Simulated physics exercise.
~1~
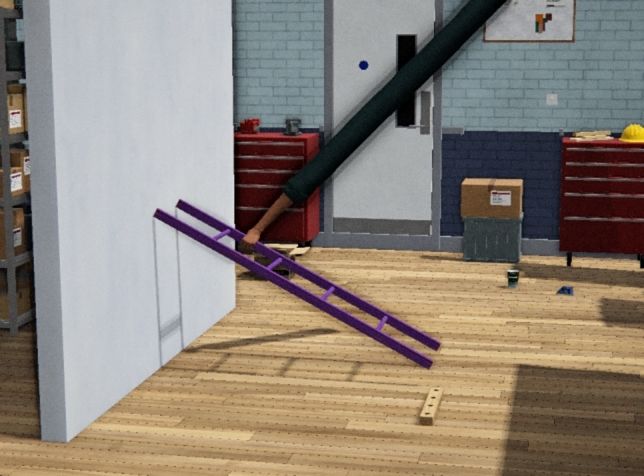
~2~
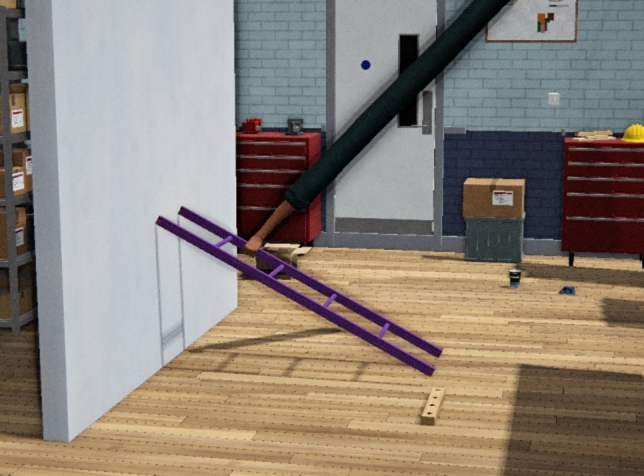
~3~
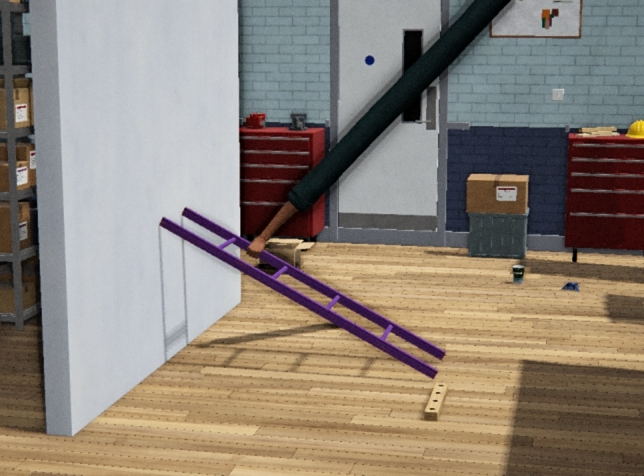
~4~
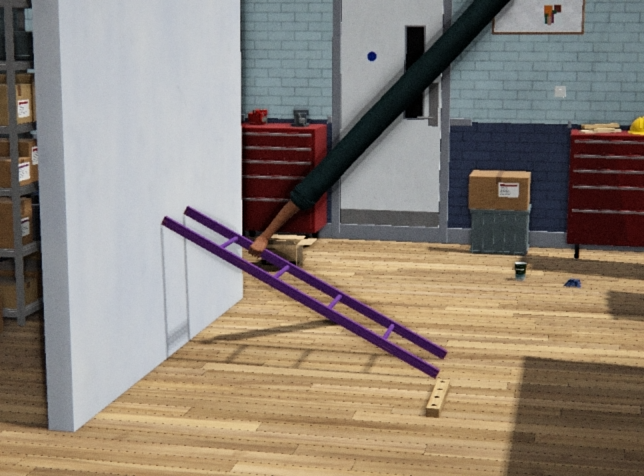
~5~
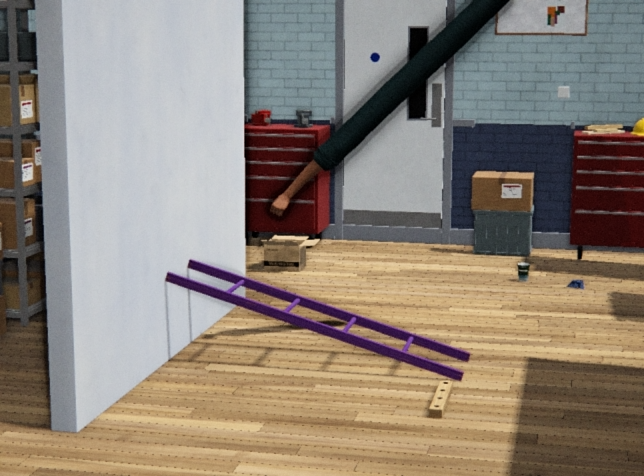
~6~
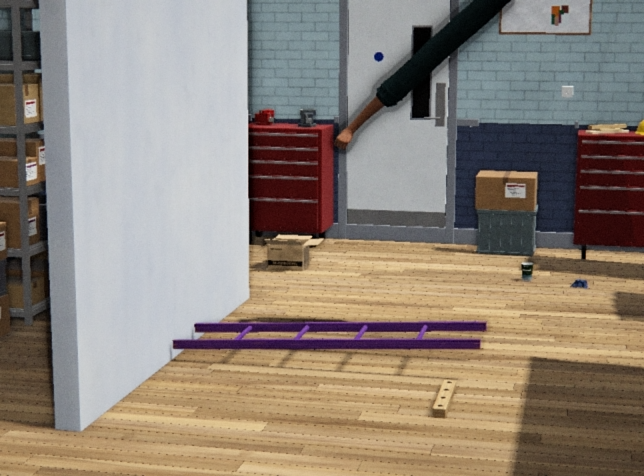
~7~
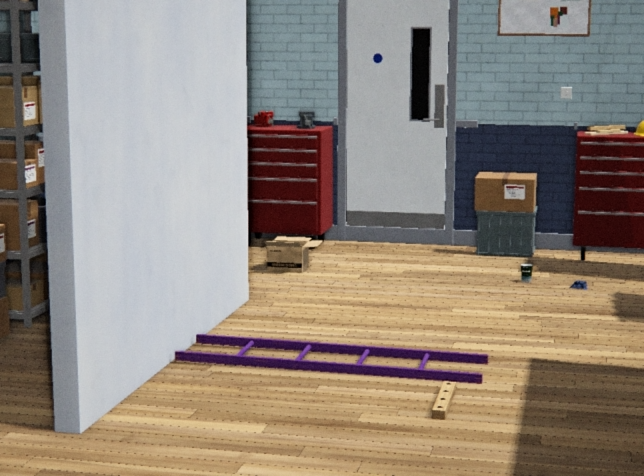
A purple ladder-like rack leans at a low slant against a pale freestanding wall on the left of a workshop, steadied by a hand reaching from the upper right in a dark green sleeve. The slightly swaying view looks across a wooden floor, where a small wood strip lies near the rack's feet, toward red tool cabinets, cardboard boxes and a grey door. The hand holds the rack nearly still, then lets go and draws back. The rack's feet slide right as its top slips down the wall. It drops flat and rests on the floor beside the unmoved strip.
